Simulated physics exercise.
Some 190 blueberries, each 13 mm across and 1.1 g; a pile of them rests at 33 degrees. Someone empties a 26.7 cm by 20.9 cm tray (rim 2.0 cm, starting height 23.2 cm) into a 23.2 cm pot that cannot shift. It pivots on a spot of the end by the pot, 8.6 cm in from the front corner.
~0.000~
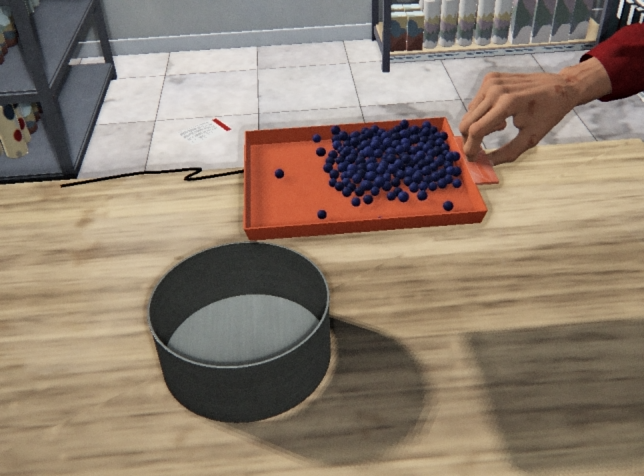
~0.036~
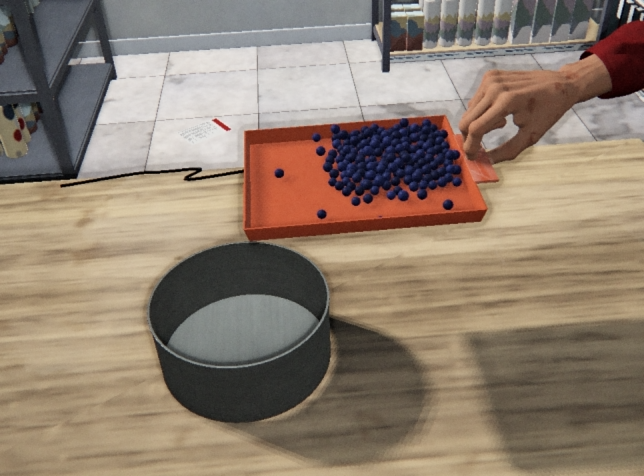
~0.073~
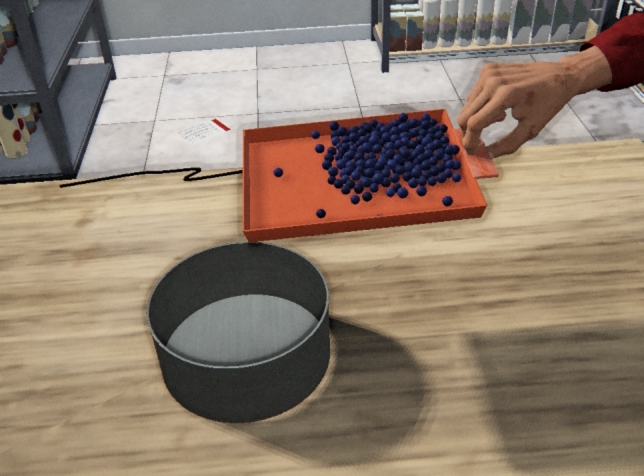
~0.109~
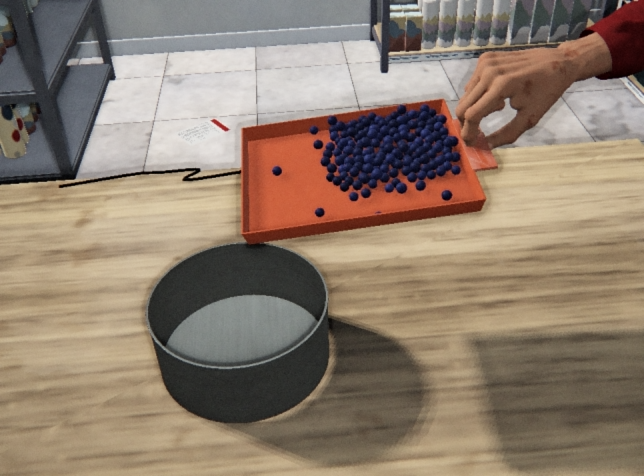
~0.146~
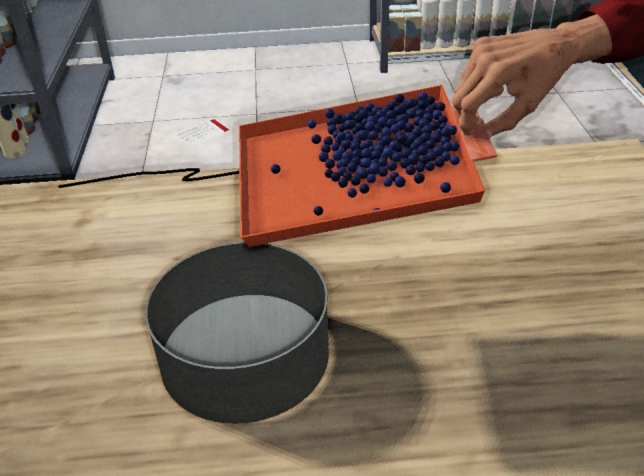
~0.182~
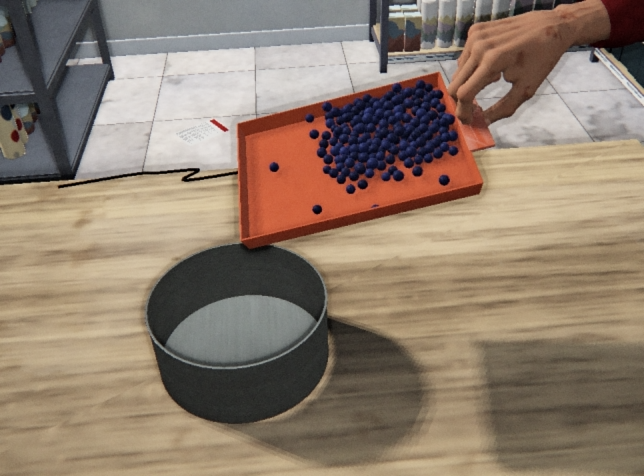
On a wooden table, a hand lifts the right side of an orange tray of blueberries.
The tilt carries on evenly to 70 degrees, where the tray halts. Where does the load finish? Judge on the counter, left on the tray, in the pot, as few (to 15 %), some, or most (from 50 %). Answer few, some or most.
Counter few, tray some, pot most.
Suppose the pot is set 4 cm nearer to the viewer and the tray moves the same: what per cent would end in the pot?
It would be near 75 per cent.
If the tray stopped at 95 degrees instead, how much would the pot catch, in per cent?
It would be near 95 per cent.
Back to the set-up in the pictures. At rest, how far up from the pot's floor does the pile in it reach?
Roughly 3.0 cm.
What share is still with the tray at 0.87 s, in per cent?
Roughly 30 per cent.
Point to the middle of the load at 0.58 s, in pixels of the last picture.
Around (277, 183).
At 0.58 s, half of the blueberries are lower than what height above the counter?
About 28 cm.
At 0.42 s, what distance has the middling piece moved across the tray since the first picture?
Roughly 3 cm.
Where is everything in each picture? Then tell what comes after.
The first picture shows tray tilt 0 degrees, front corners at (248, 226) and (482, 208); middle of the pieces at (395, 162); pot at (239, 298).
The second picture shows tray tilt 1 degrees, front corners at (248, 227) and (482, 207); middle of the pieces at (395, 160).
The third picture shows tray tilt 3 degrees, front corners at (247, 228) and (482, 203); middle of the pieces at (394, 157).
The fourth picture shows tray tilt 6 degrees, front corners at (246, 231) and (481, 197), lowest corner left front; middle of the pieces at (393, 150).
The fifth picture shows tray tilt 10 degrees, front corners at (245, 234) and (479, 188), lowest corner left front; middle of the pieces at (391, 142).
The sixth picture shows tray tilt 14 degrees, front corners at (244, 237) and (478, 180), lowest corner left front; middle of the pieces at (389, 134); pot at (237, 299). The tray's pace is about 120 degrees a second.
After 0.42 s, tilt 42 degrees; the tray holds 100 %, the pot 0 %.
Then, at 0.58 s, tilt 61 degrees; the tray holds 100 %, the pot 0 %.
After 0.87 s, tilt 70 degrees; the tray holds 30 %, the pot 60 %.
In the end, at 2.1 s, counter 5 %, tray 25 %, pot 70 %.
